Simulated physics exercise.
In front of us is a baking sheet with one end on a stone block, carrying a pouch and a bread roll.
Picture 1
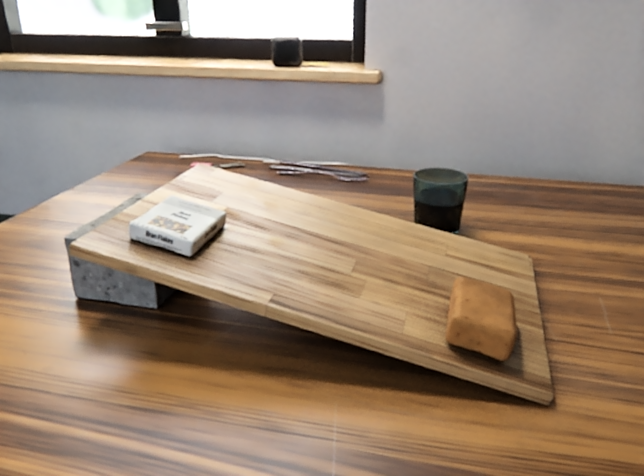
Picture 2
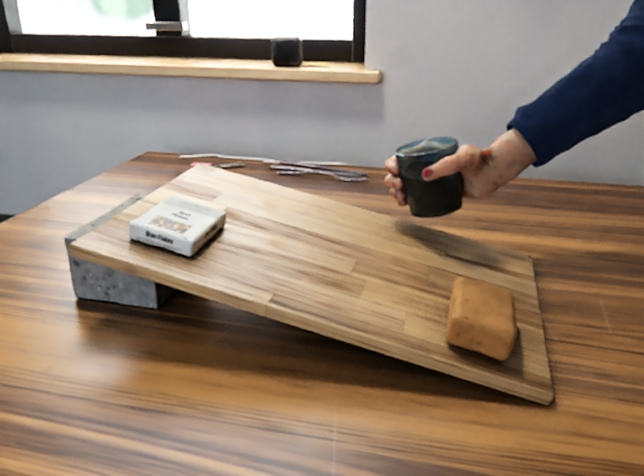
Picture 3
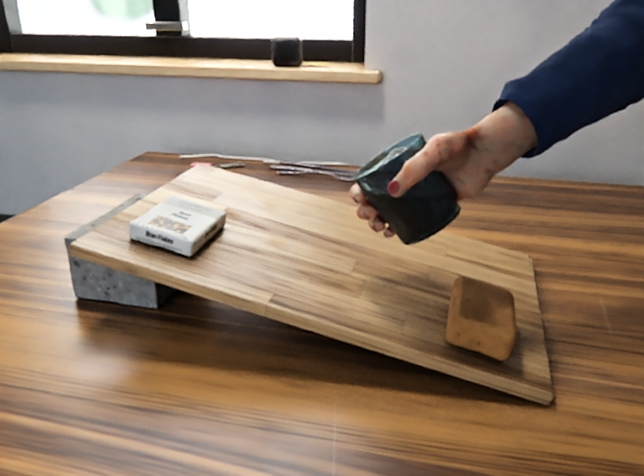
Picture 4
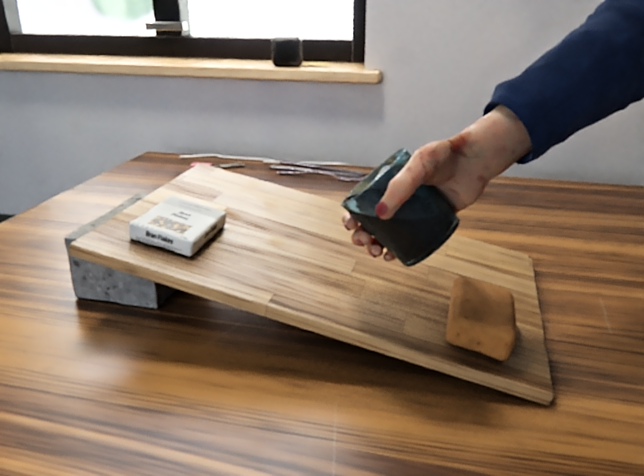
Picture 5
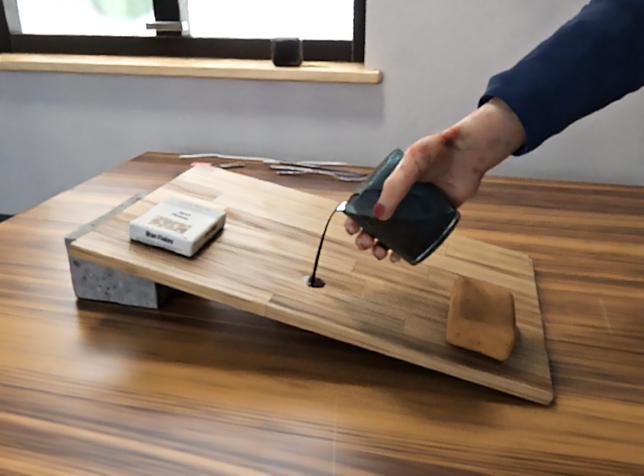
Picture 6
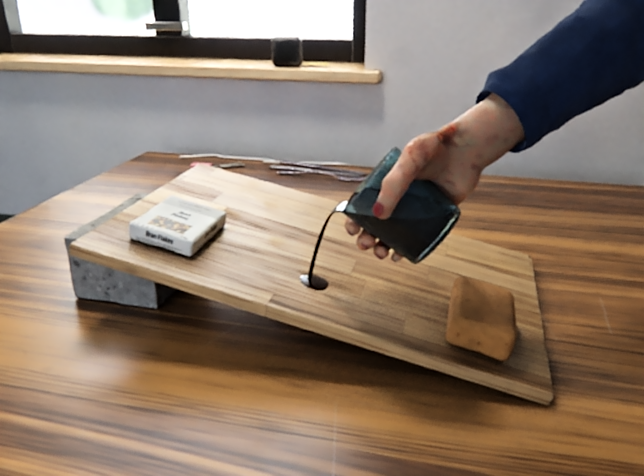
A hand lifts a dark tumbler, tilts it and pours dark liquid onto a sloping board.
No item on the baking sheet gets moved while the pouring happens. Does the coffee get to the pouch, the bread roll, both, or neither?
On the left the pouch: Not reached; on the right the bread roll: Reached.
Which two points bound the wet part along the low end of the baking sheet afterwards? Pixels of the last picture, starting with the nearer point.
The wet stretch goes from (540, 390) to (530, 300).
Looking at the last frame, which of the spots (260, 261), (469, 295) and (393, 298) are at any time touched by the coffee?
So, first left alone, next got to, and last got to.
Shortly, it runs down to the right; the pouch is still dry; the bread roll is wet along its edge.
Then, it runs down to the right and off the end; the pouch is still dry; the bread roll is wet along its edge.
At the finish, it runs down to the right and off the end; the pouch is still dry; the bread roll is wet along its edge.
